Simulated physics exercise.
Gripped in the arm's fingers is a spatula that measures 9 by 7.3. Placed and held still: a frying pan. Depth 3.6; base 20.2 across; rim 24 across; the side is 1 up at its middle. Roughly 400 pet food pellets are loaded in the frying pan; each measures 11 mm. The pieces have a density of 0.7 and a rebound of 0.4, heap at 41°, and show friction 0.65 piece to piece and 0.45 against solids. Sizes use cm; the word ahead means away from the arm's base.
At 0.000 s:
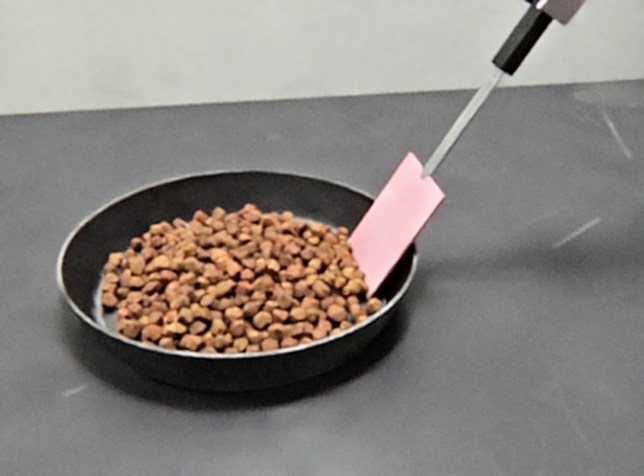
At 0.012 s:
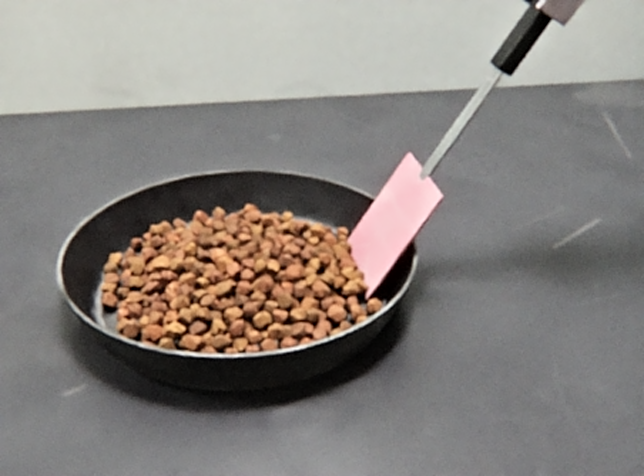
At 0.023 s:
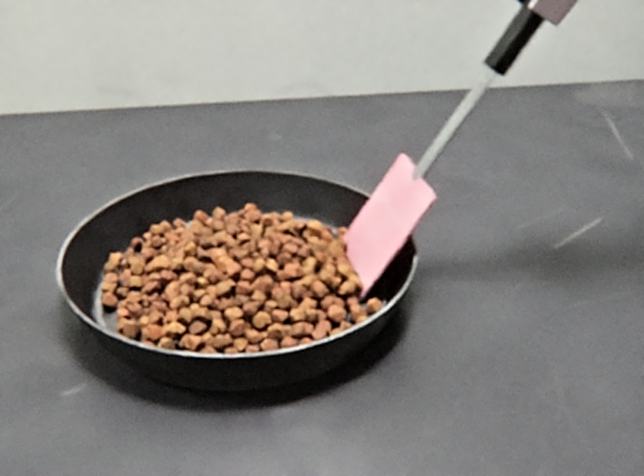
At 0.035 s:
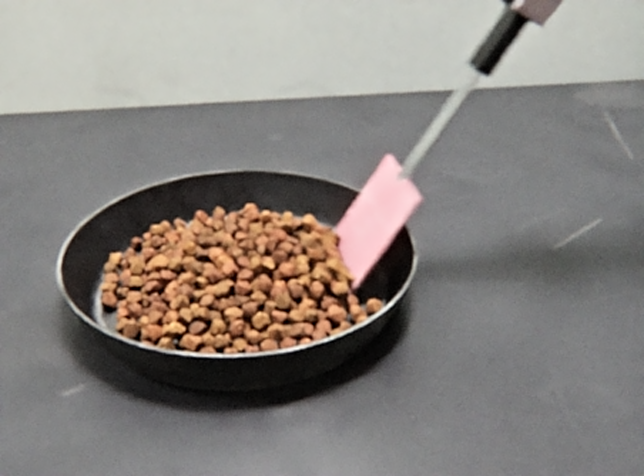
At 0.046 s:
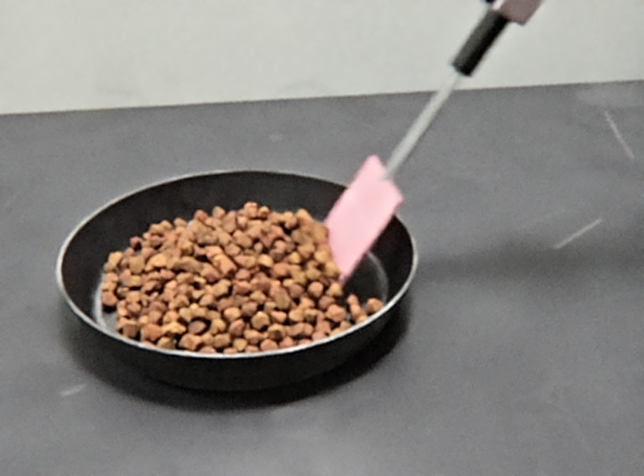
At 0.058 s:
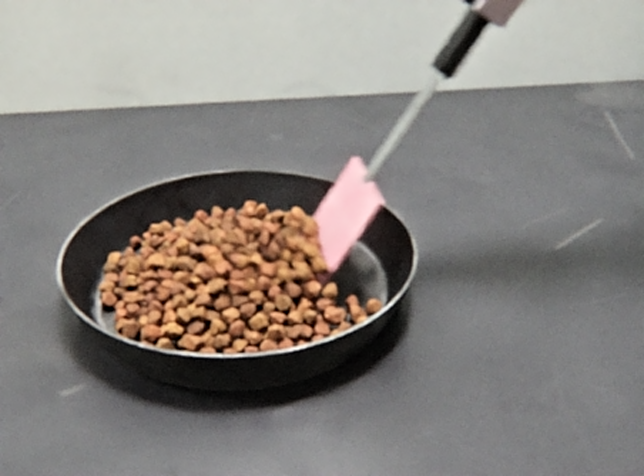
To begin with, a pink spatula held from the upper right rests nearly still against the right side of a heap of brown pellets in a black pan. The spatula then slides left, pushing the nearby pellets inward, and a patch of bare pan opens on the right while the pan stays still.
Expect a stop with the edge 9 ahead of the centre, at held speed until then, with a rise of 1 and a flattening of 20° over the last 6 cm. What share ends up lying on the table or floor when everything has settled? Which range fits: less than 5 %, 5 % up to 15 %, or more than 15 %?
The range that fits is more than 15 %.
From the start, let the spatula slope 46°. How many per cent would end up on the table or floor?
Somewhere around 15 per cent would end on the table or floor.
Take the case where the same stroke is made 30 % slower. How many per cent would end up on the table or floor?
In that case, close to 15 per cent.
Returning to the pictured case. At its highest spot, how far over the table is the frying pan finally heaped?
It reaches roughly 4.5 cm.
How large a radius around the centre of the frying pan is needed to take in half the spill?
Distance, approx.: 20 cm.
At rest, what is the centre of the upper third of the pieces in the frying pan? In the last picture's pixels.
The centre sits at about (116, 278).
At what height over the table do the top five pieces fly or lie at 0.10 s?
Height: Some 6 cm.
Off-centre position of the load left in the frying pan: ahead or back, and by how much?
Ahead, by around 4.0 cm.
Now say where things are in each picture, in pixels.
The first picture shows the spatula top edge at (427, 174), sloping 58°; upper third of the load around (248, 265), from x 110 to 375, top at y 210; 404 in the frying pan.
The second picture shows the spatula top edge at (426, 174), sloping 58°; upper third of the load around (246, 265), from x 110 to 375, top at y 210.
The third picture shows the spatula top edge at (419, 174), sloping 58°; upper third of the load around (247, 264), from x 110 to 375, top at y 210.
The fourth picture shows the spatula top edge at (404, 175), sloping 58°; upper third of the load around (252, 262), from x 110 to 375, top at y 210.
The fifth picture shows the spatula top edge at (386, 177), sloping 58°; upper third of the load around (252, 257), from x 110 to 375, top at y 210.
The sixth picture shows the spatula top edge at (368, 178), sloping 58°; upper third of the load around (251, 255), from x 110 to 375, top at y 205; 404 in the frying pan.
After 0.10 s, sloping 58°, highest piece 6 above the table; 404 in the frying pan.
After 0.14 s, sloping 53°, highest piece 7 above the table; 404 in the frying pan.
After 0.36 s, sloping 38°, highest piece 11 above the table; 322 in the frying pan, 68 on the table or floor, 14 on the blade or in flight.
After 1.41 s, sloping 38°, highest piece 4 above the table; 322 in the frying pan, 82 on the table or floor.
In the end, 322 in the frying pan, 82 on the table or floor. That is 20 % on the table or floor.
